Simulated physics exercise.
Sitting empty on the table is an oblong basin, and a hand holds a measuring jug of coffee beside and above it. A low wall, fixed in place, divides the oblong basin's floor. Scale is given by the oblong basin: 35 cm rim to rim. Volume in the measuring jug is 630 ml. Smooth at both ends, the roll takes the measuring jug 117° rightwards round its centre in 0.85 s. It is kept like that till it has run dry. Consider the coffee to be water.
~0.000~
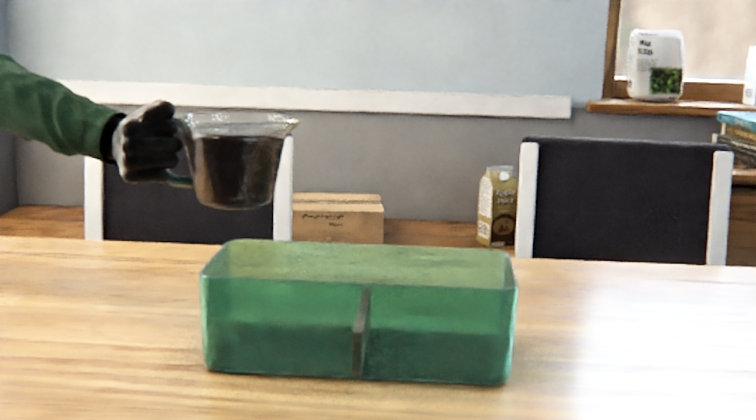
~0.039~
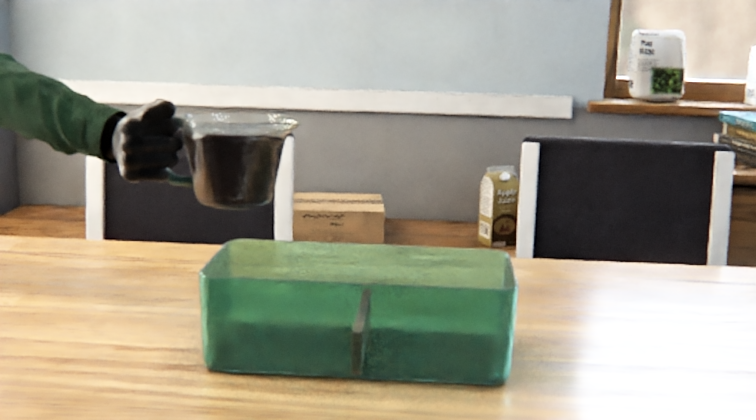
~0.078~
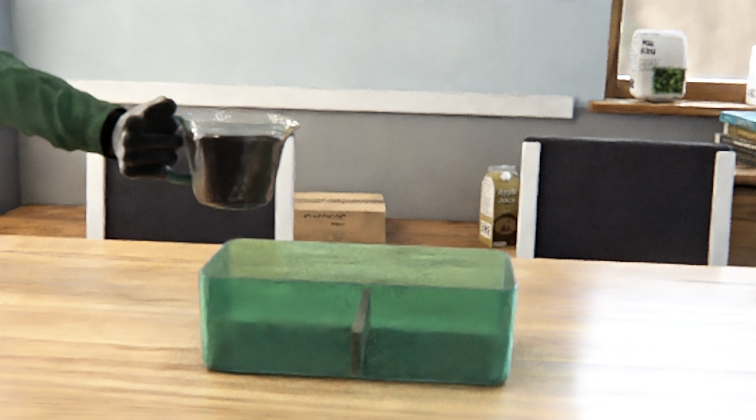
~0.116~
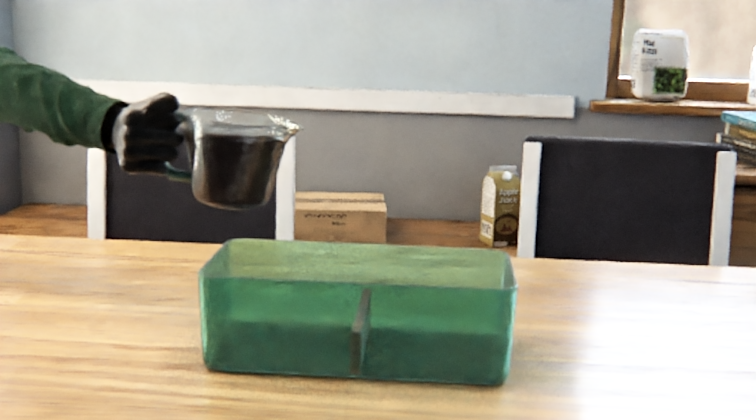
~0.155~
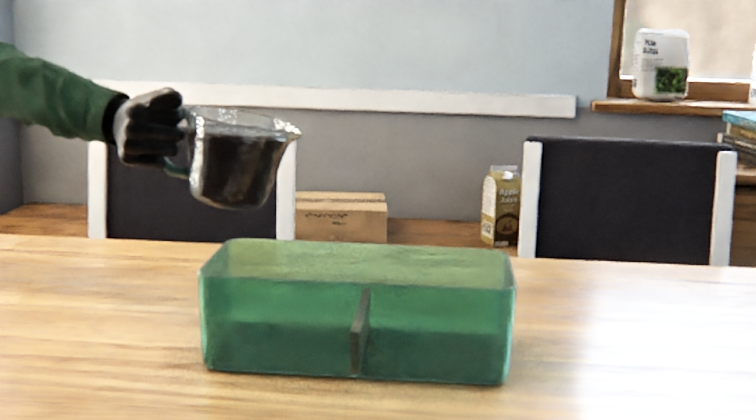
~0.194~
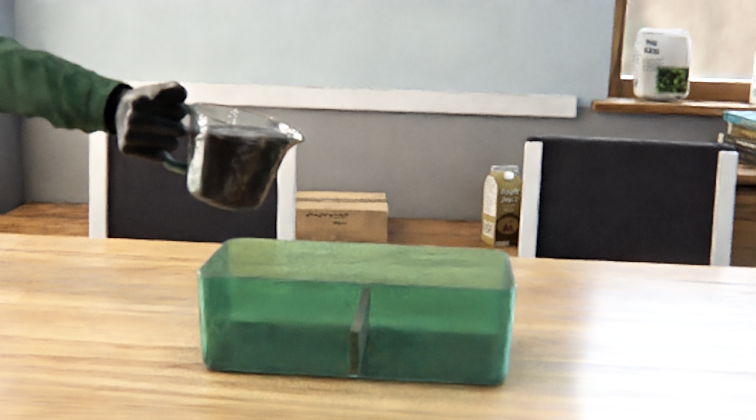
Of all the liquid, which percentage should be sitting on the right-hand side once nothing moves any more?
Around 11 per cent should be sitting there.
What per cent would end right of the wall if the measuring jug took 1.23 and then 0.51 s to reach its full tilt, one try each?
The first try gives around 15 percent, the second around 10 percent.
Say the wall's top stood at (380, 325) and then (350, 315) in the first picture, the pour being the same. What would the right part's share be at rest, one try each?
Around 10 and 30 percent, in that order.
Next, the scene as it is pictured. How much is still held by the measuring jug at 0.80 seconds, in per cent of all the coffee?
Close to 3 percent of the total.
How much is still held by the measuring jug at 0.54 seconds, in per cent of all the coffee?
Roughly 52 percent.
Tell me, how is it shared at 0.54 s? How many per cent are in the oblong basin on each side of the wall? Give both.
Left side near 18, right side near 4.
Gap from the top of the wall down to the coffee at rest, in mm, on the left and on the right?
It's around 30 mm on the left side and around 48 mm on the right side.
After 0.54 s the tilt is 83° and 52 per cent is still to pour, 18 is left of the wall and 4 right of it.
After 0.80 s the tilt is 116° and 3 per cent is still to pour, 84 is left of the wall and 6 right of it.
After 1.06 s the tilt is 117° and 0 per cent is still to pour, 87 is left of the wall and 11 right of it.
After 1.35 s the tilt is 117° and 0 per cent is still to pour, 87 is left of the wall and 11 right of it.
In the end 87 per cent lies left of the wall, 11 right of it and 2 outside.
